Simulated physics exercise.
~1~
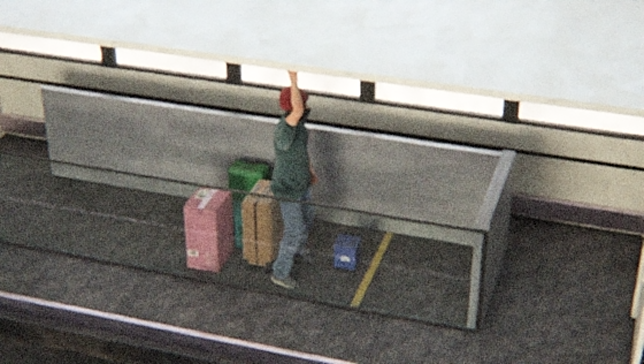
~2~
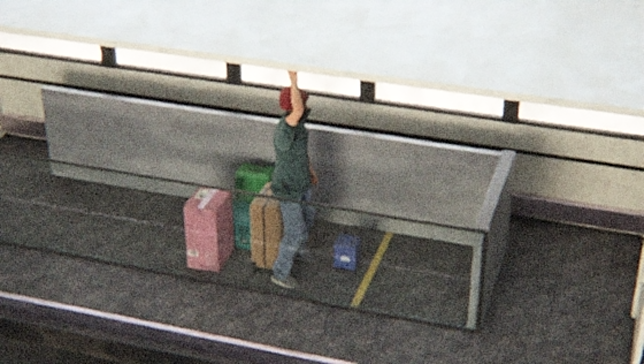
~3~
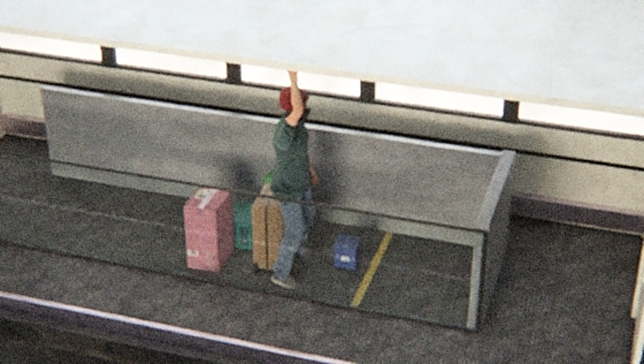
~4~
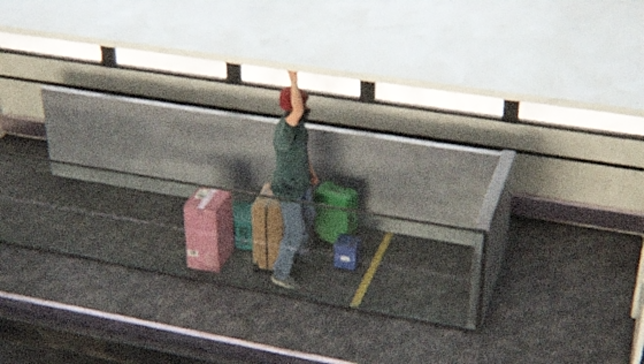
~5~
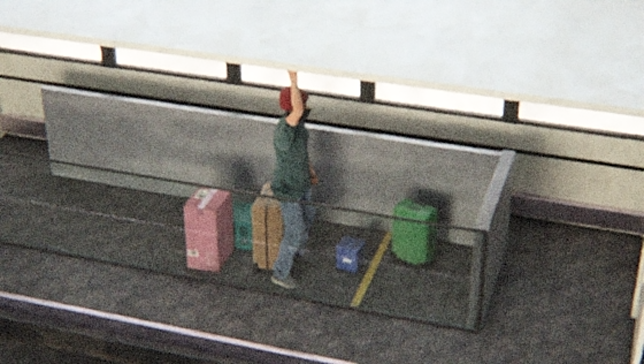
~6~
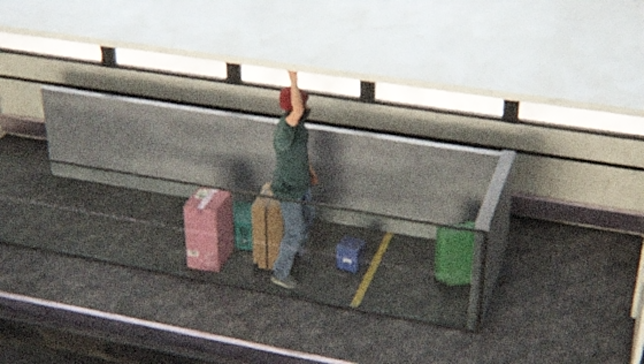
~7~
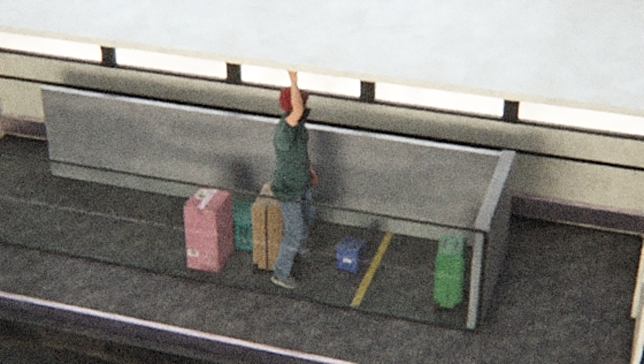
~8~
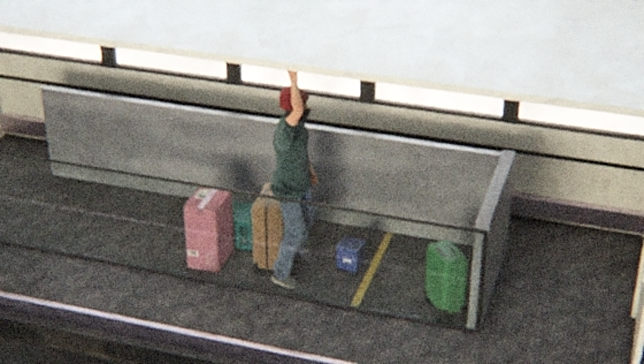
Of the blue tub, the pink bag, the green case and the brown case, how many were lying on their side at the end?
None of them were lying on their side; the blue tub, pink bag, green case and brown case were all still upright at the end.
